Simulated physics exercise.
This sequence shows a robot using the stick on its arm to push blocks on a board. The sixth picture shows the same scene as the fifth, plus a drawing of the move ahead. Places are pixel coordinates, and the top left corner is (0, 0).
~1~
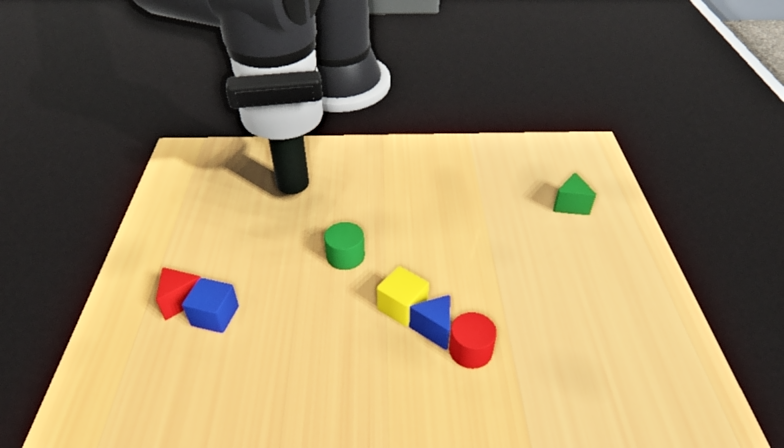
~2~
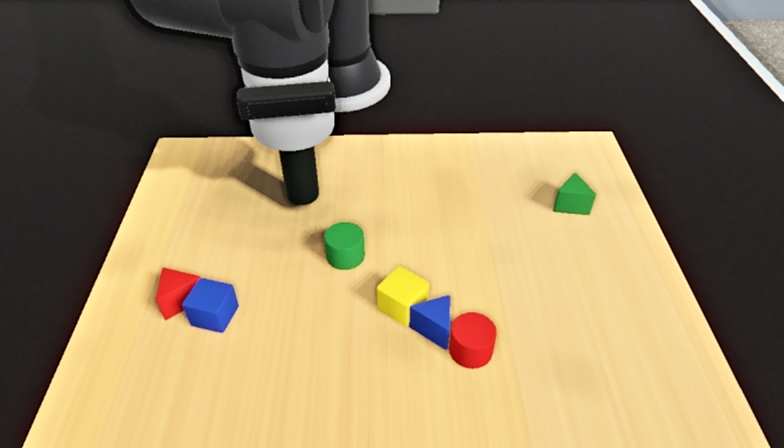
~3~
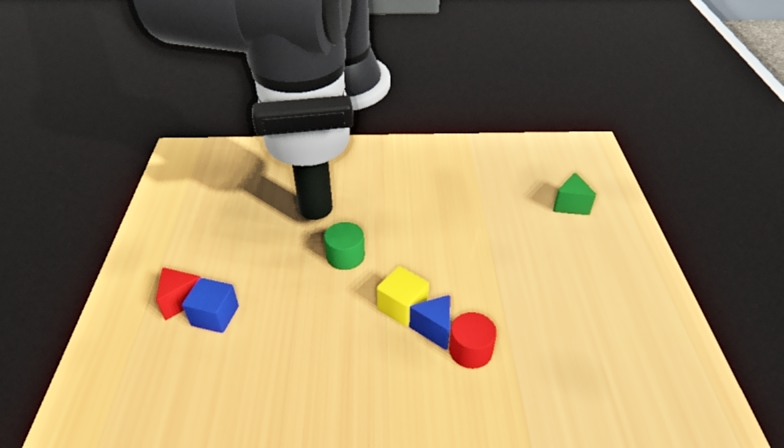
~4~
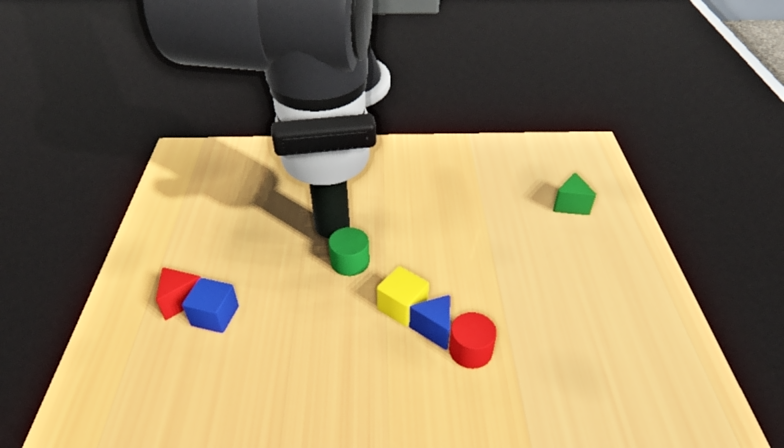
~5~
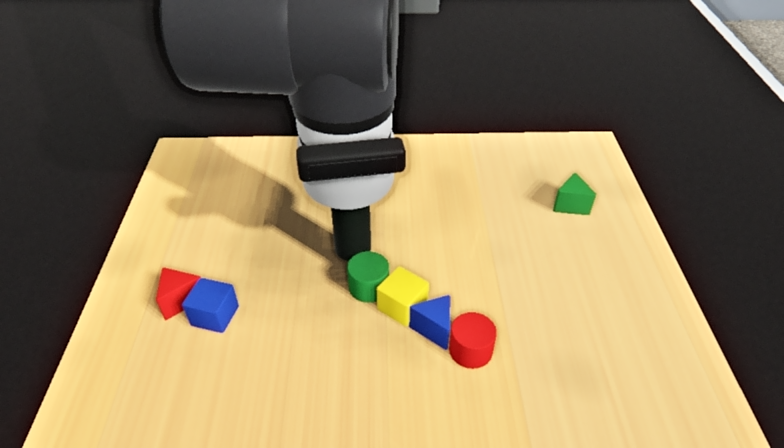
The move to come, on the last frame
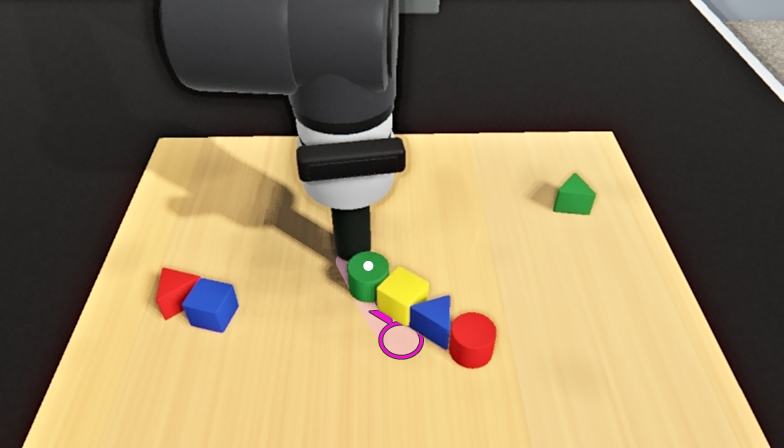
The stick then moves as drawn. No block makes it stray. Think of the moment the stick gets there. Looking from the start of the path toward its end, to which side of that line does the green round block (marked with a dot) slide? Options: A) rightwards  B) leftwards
A: Rightwards.
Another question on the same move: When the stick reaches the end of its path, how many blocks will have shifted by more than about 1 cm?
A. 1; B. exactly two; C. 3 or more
My pick is C.
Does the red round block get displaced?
The answer is yes.
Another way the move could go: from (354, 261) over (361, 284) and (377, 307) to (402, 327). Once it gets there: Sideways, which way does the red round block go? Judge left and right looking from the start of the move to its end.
Left-hand side.
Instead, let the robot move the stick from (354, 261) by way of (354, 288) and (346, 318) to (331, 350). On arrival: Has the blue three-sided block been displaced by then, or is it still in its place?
Here the blue three-sided block moves off its spot.
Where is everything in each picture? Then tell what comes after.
The first picture shows lower end of the stick (293, 185), tops of blocks, green round block (344, 235), yellow four-sided block (403, 285), blue three-sided block (436, 310), red round block (474, 329).
The second picture shows stick (303, 196), blocks as before.
The third picture shows stick (316, 210), blocks as before.
The fourth picture shows stick (333, 228), green round block (349, 241).
The fifth picture shows stick (353, 250), green round block (368, 266), yellow four-sided block (403, 285), blue three-sided block (436, 310), red round block (474, 329).
The drawn path runs straight from (354, 261) to (401, 340); the dot is on the green round block.
On the path given first. One third of the way, stick (367, 275); green round block (383, 293); yellow four-sided block (418, 313); blue three-sided block (447, 331), turned 30° anticlockwise; red round block (489, 333).
Two thirds of the way, stick (383, 301); green round block (392, 325); yellow four-sided block (430, 346), turned 15° anticlockwise; blue three-sided block (467, 355), turned 50° anticlockwise; red round block (493, 334).
At the end, stick (401, 329); green round block (386, 355); yellow four-sided block (434, 353), turned 25° anticlockwise; blue three-sided block (471, 358), turned 55° anticlockwise; red round block (493, 334).
